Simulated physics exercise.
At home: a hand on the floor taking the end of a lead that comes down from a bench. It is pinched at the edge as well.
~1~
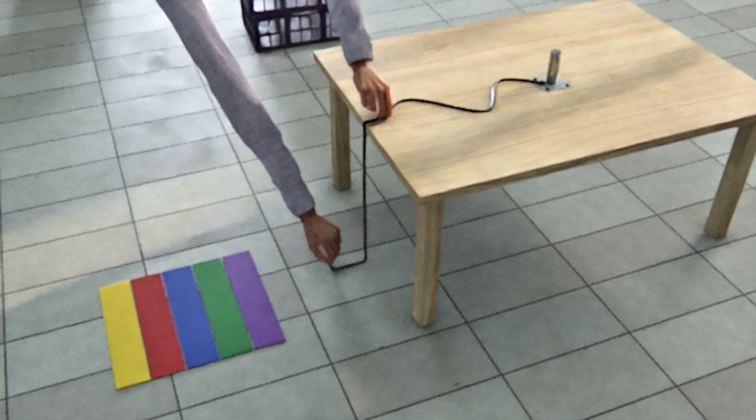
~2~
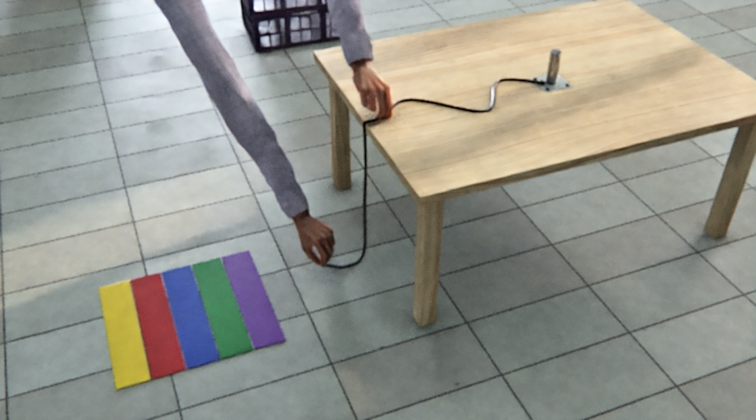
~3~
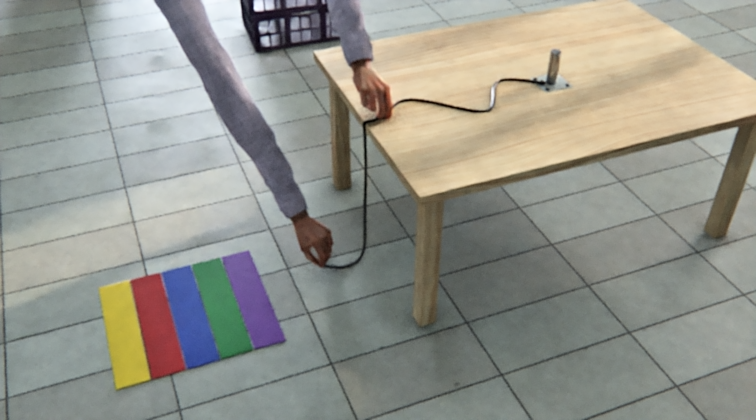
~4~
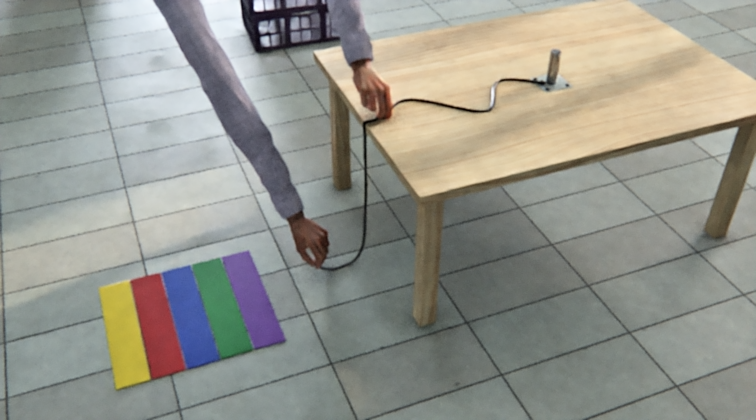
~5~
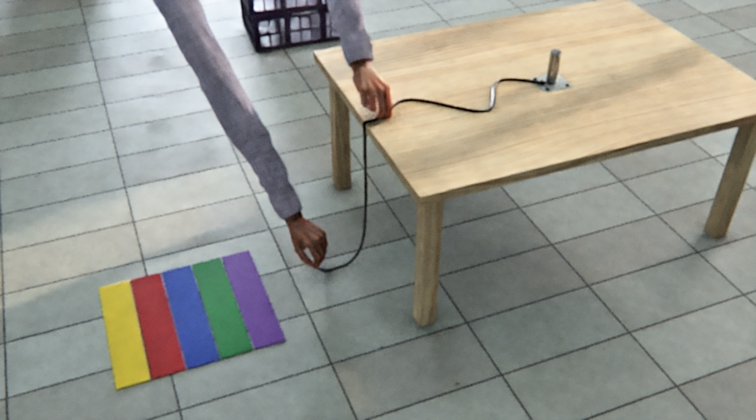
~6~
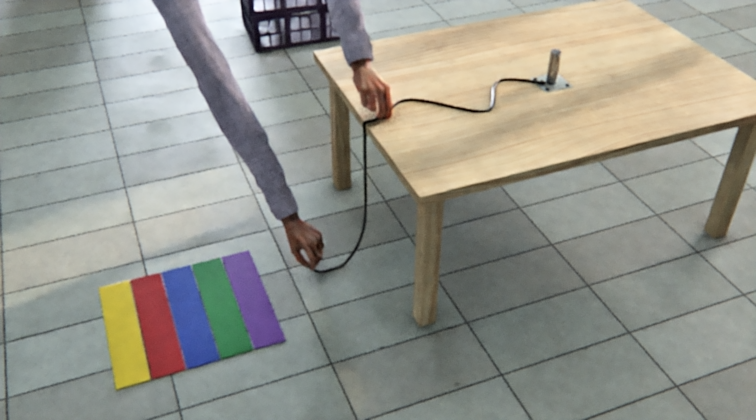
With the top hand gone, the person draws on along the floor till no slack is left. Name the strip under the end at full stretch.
It halts on the red strip.
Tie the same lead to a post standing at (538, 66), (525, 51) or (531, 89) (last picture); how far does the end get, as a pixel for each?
Near (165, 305), (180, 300) and (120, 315).
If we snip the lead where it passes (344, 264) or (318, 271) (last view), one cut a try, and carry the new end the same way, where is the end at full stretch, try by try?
Near (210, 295) and (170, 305).
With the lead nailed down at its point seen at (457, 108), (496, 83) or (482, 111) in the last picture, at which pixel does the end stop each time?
The places are (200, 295), (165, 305) and (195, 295).
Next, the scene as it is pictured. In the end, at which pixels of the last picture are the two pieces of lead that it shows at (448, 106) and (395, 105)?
About (411, 113), and the other about (357, 132).
Early on, end near (212, 292); over green.
Midway, end near (175, 302); over blue.
At the end of the slack, end near (153, 308); over red. Over red.
